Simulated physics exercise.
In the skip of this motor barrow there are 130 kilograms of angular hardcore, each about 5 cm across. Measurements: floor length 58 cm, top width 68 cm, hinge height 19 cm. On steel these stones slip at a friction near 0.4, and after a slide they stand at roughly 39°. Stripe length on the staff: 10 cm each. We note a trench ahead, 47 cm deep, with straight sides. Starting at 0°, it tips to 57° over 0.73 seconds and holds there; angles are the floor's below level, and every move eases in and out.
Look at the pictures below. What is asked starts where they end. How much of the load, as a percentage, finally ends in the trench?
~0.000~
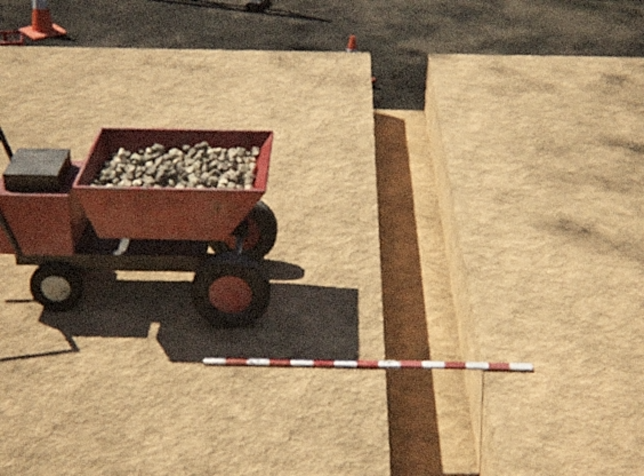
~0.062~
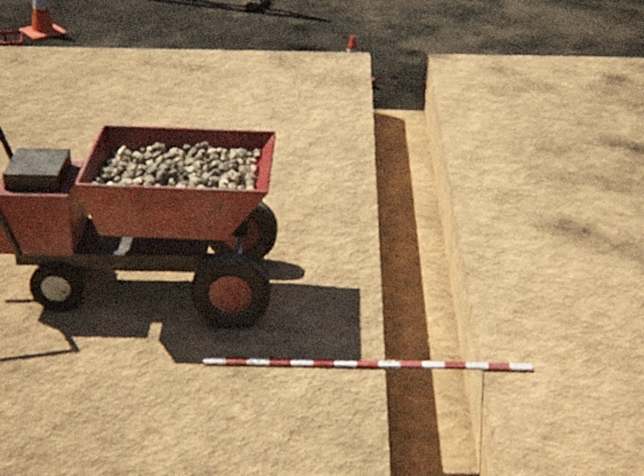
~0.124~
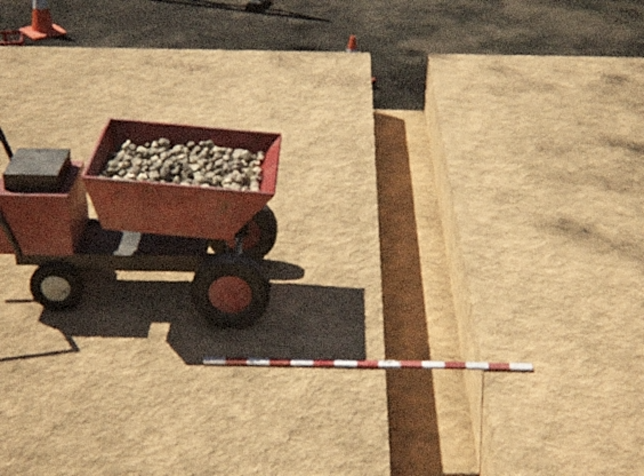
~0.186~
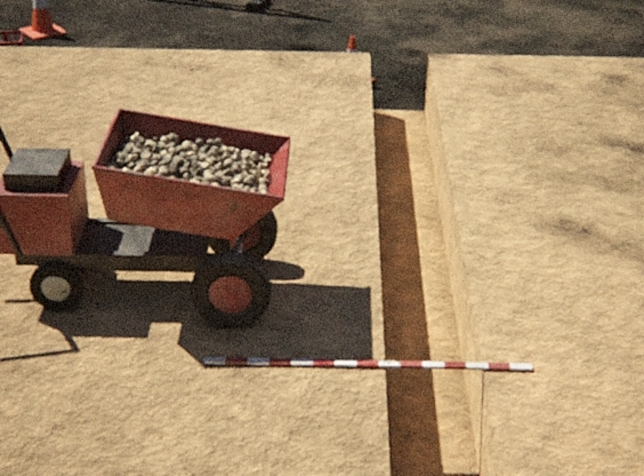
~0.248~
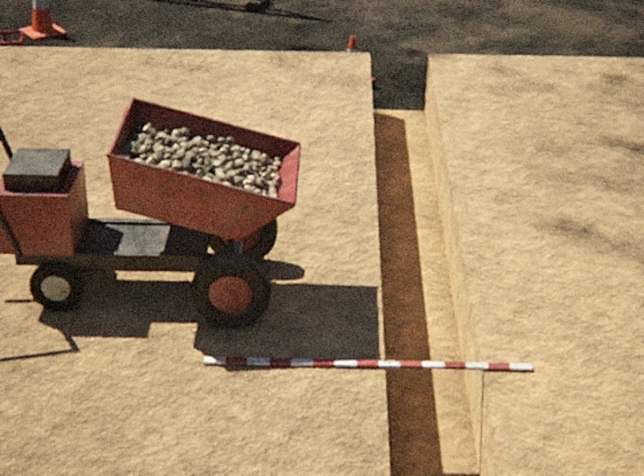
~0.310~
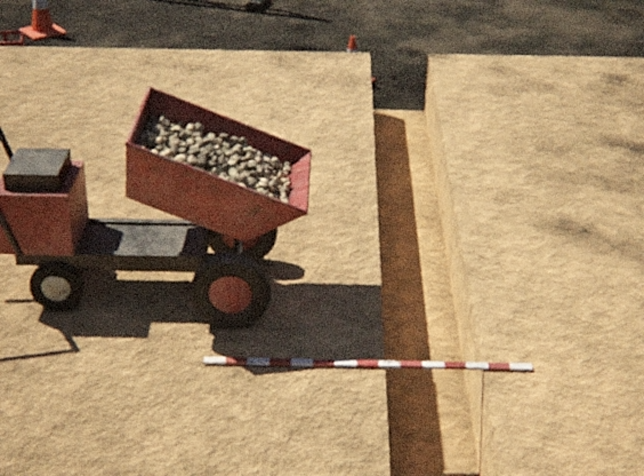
I would put it at about 29 per cent.
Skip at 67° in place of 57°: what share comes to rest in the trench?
It would be near 60 per cent.
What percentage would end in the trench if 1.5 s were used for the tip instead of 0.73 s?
Probably about 5 in a hundred.
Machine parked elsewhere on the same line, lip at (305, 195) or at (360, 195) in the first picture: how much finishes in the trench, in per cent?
40 and 20 %.
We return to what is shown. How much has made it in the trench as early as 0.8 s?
Close to 0 per cent at that time.
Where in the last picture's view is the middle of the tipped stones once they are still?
The middle should be near (425, 369).
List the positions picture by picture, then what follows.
In the first frame, the skip is at 0°, its lip at (265, 192); the top of the load is at (192, 163).
The second frame shows lip at (267, 193), floor tilted 1°, highest stones at (181, 160); the stones move at 0.3 m/s on average.
In the third frame, the skip is at 4°, its lip at (274, 195); the top of the load is at (154, 154); the stones move at 0.6 m/s on average.
In the fourth frame, the skip is at 9°, its lip at (284, 199); the top of the load is at (142, 149); the stones move at 0.8 m/s on average.
The fifth frame shows lip at (295, 205), floor tilted 15°, highest stones at (146, 141); the stones move at 0.9 m/s on average.
The sixth frame shows lip at (307, 213), floor tilted 22°, highest stones at (155, 130); the stones move at 1.0 m/s on average.
After 0.6 s the floor is at 48°; 100 % in the skip; the foremost stones are at (322, 228).
After 0.8 s the floor is at 57°; 95 % in the skip, 4 % short of the trench; the foremost stones are at (385, 282).
After 1.2 s the floor is at 57°; 73 % in the skip, 8 % short of the trench, 19 % in the trench; the foremost stones are at (461, 362).
After 3.1 s the floor is at 57°; 63 % in the skip, 8 % short of the trench, 29 % in the trench; the foremost stones are at (461, 373).
